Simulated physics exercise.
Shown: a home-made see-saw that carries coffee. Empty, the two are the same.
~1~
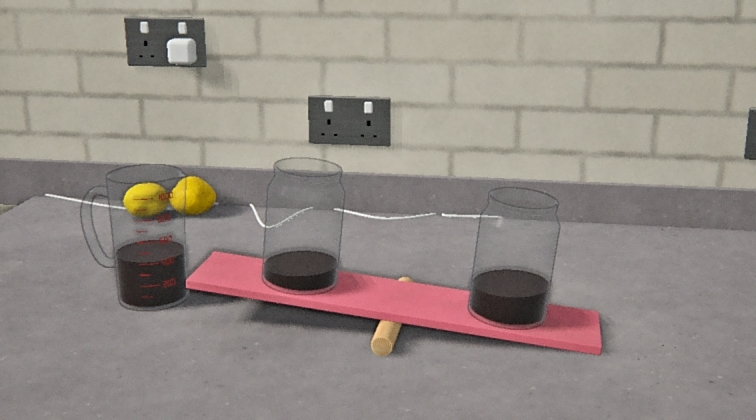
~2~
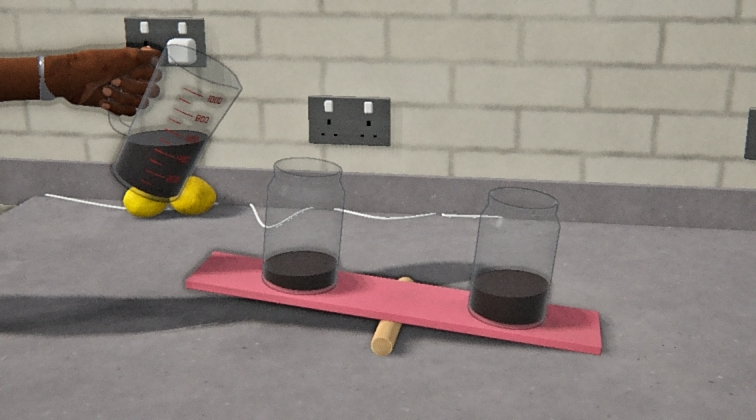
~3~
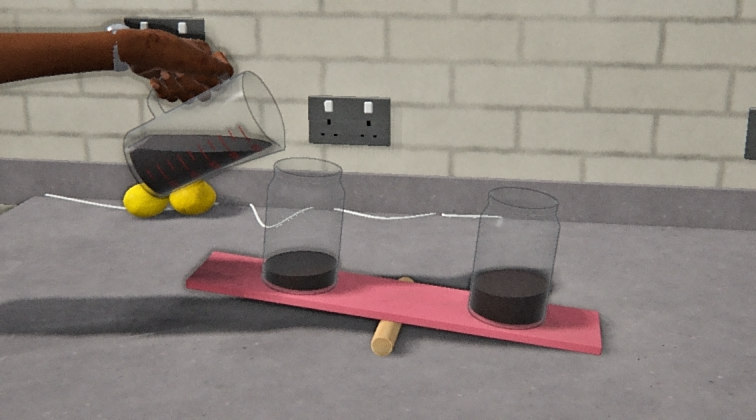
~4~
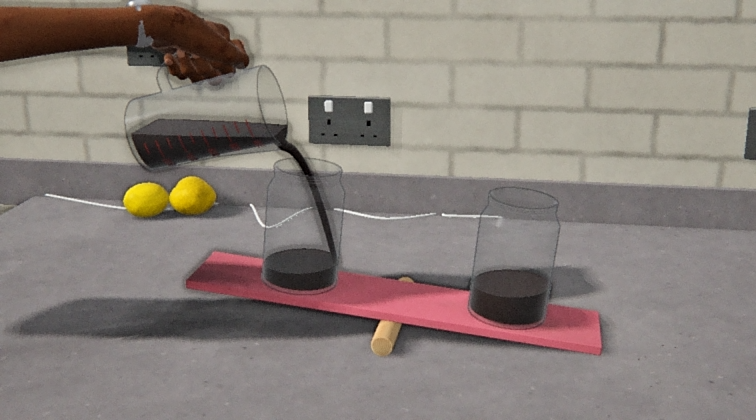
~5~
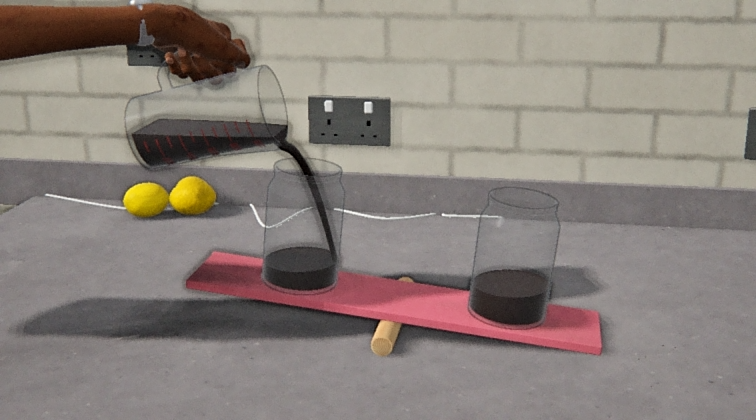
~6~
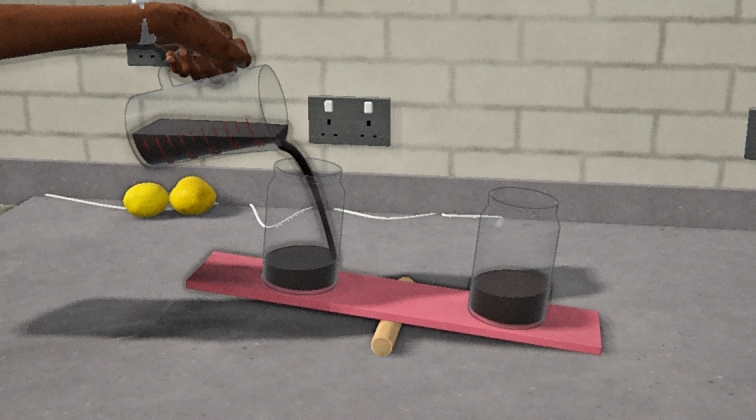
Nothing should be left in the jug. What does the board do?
In the end the board swings over.
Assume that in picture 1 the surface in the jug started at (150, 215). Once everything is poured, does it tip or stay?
My call: Changes sides.
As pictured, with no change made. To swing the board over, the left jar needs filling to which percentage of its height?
Around 25 %.
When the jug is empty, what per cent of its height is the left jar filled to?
Around 50 in a hundred.
Next, the left jar is about a third full; the board has swung over, and that end is down.
After that, the left jar is about half full; the board has swung over, and that end is down.
Finally, the left jar is about half full; the board has swung over, and that end is down.
